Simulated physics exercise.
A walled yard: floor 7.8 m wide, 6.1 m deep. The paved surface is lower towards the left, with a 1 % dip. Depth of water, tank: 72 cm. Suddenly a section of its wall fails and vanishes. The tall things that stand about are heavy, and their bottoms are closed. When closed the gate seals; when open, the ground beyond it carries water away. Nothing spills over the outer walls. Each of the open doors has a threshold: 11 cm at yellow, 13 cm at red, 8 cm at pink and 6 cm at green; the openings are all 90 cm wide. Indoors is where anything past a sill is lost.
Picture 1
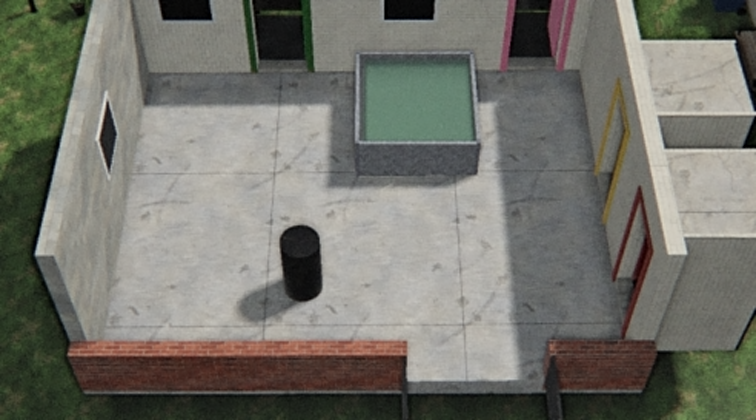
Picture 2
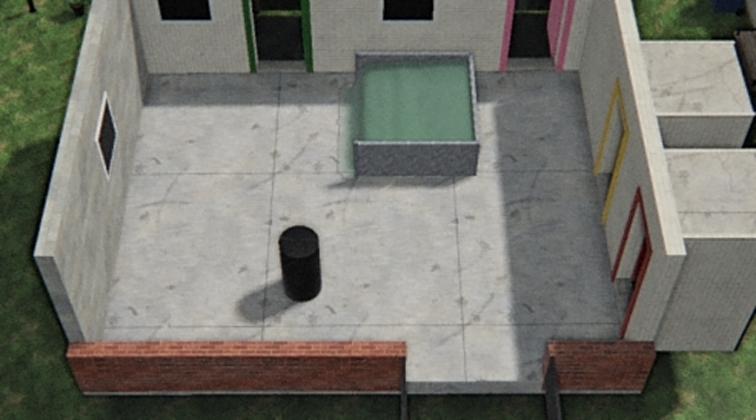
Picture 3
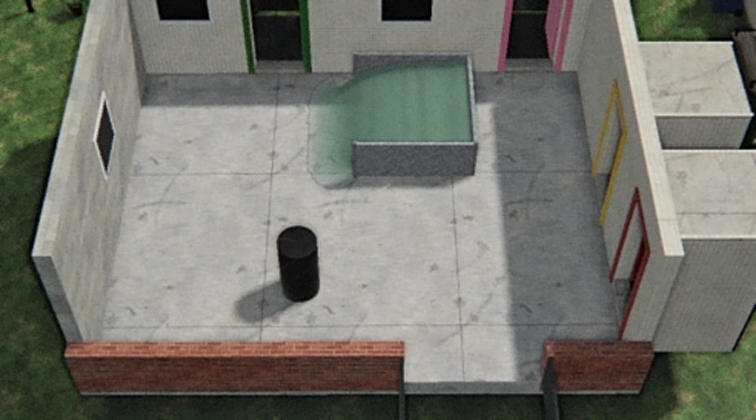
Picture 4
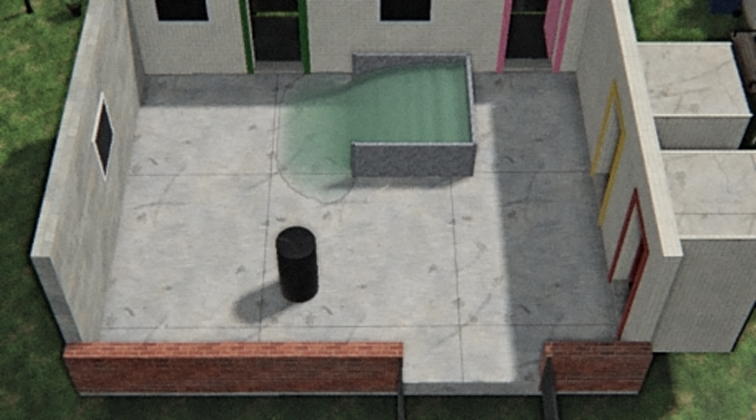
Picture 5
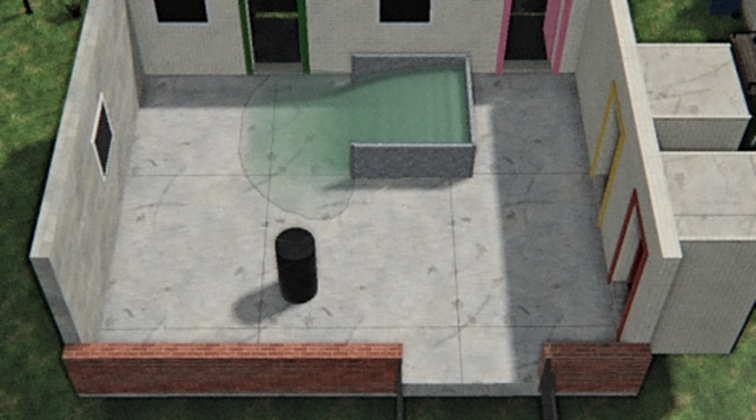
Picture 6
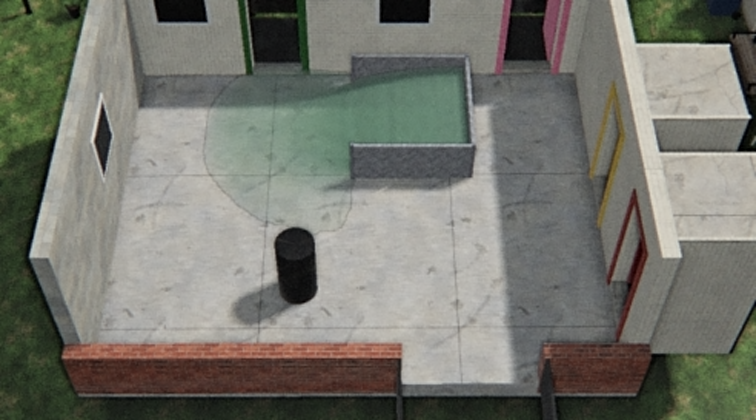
Green-tinted water pouring from the open left side of a gray tank and spreading across a walled concrete yard toward a black cylinder.
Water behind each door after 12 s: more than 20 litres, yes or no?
Yellow door: No; red door: No; pink door: No; green door: Yes.
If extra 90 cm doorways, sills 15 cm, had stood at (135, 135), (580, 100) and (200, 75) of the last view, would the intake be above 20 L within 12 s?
Well, the first is on the high side, the second is on the low side, and the third is on the high side.
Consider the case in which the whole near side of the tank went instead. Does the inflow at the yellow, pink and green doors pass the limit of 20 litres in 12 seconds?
Here's how it goes: Yellow falls short, pink falls short, green falls short.
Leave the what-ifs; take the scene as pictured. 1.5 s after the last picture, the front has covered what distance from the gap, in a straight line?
5.4 m.
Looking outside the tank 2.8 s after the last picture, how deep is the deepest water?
About 32 cm.
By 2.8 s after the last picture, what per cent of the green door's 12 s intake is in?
Share: ~ 60 %.
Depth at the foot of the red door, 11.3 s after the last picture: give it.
Depth: ~ 5.0 cm.
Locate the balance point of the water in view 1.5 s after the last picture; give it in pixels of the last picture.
About (262, 143).
Then, 0.7 s after the last picture water covers 30 % of the floor and is deepest (42 cm) near (143, 88); yellow door not reached, red door not reached, pink door not reached, green door 15 cm at the sill, 11 L in.
Then, 1.5 s after the last picture water covers 40 % of the floor and is deepest (49 cm) near (154, 81); yellow door not reached, red door not reached, pink door not reached, green door 13 cm at the sill, 42 L in.
Then, 2.8 s after the last picture water covers 40 % of the floor and is deepest (32 cm) near (96, 360); yellow door not reached, red door not reached, pink door not reached, green door 9 cm at the sill, 67 L in.
Then, 6.3 s after the last picture water covers 75 % of the floor and is deepest (16 cm) near (94, 371); yellow door not reached, red door 11 cm at the sill, 0 L in, pink door not reached, green door 8 cm at the sill, 112 L in.
Then, 11.3 s after the last picture water covers 95 % of the floor and is deepest (12 cm) near (144, 81); yellow door 4 cm at the sill, 0 L in, red door 5 cm at the sill, 0 L in, pink door 6 cm at the sill, 0 L in, green door 4 cm at the sill, 115 L in.
